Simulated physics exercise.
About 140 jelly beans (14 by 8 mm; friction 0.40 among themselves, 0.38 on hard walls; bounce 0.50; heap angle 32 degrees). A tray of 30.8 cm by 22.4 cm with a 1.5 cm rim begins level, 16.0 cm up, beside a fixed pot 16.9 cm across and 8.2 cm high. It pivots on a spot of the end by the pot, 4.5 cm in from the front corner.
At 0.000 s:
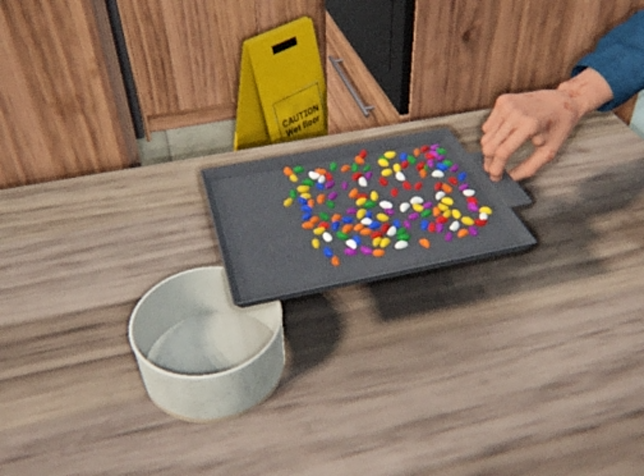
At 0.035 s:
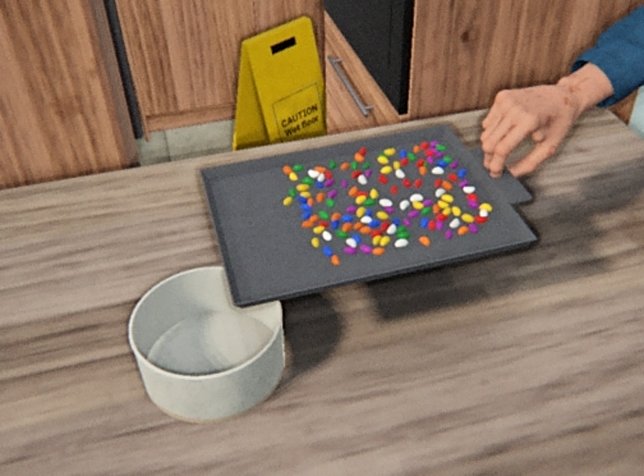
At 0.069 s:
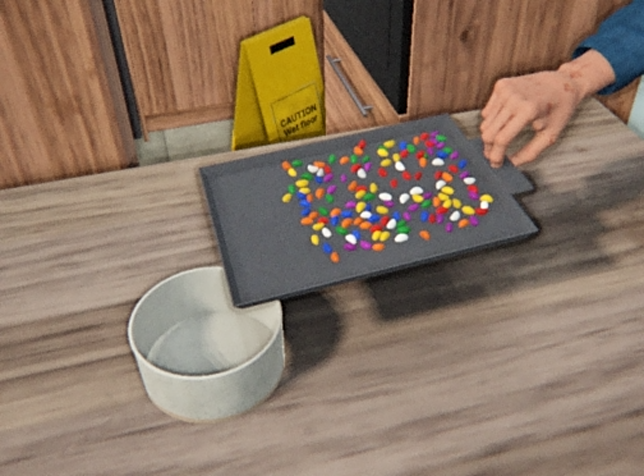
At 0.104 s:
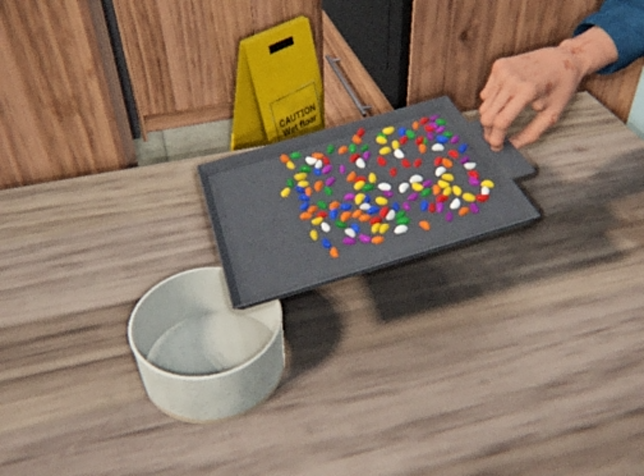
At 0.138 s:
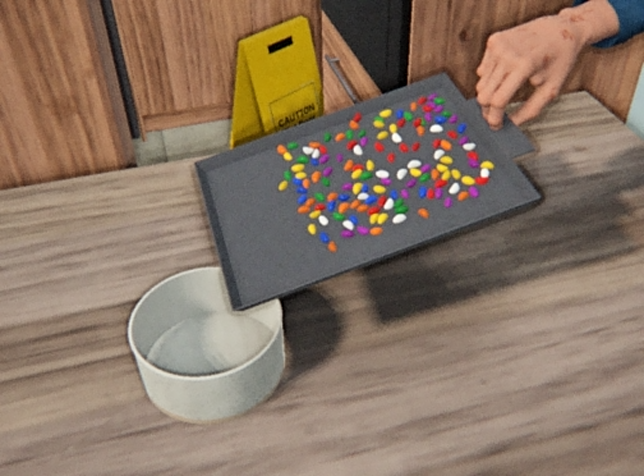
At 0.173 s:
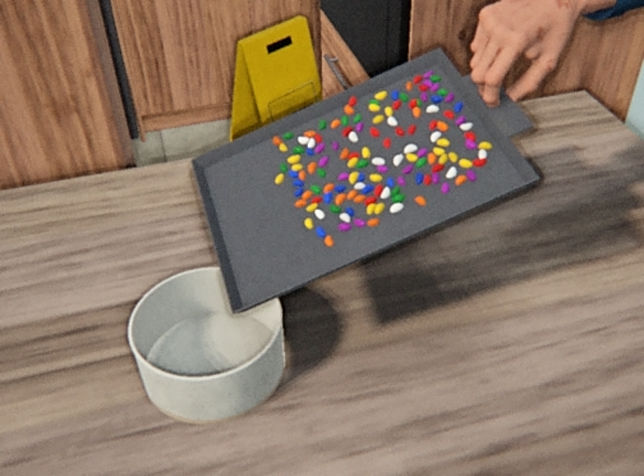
Colorful jelly beans shifting slightly on a dark tray as a hand raises its right end beside a white pot.
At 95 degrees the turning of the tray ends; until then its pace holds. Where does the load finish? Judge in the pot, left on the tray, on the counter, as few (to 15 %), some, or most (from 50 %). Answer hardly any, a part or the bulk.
Pot a part, tray hardly any, counter the bulk.
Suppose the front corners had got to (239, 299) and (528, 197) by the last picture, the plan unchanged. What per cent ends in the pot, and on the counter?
Pot 50, counter 50.
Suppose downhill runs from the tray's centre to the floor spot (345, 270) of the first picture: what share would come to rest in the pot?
About 5 per cent.
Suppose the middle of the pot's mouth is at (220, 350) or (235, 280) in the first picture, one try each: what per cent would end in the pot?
About 70 and 0 per cent.
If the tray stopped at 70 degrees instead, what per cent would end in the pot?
It would be near 40 per cent.
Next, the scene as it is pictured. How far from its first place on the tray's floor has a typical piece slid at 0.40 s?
About 4 cm.
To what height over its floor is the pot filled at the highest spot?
About 1.0 cm.
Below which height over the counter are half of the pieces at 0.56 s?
Roughly 18 cm.
Then, at 0.40 s, tilt 57 degrees; the tray holds 100 %, the pot 0 %.
Then, at 0.56 s, tilt 84 degrees; the tray holds 65 %, the pot 0 %.
After 0.83 s, tilt 95 degrees; the tray holds 0 %, the pot 35 %.
In the end, at 2.2 s, pot 35 %, tray 0 %, counter 65 %.
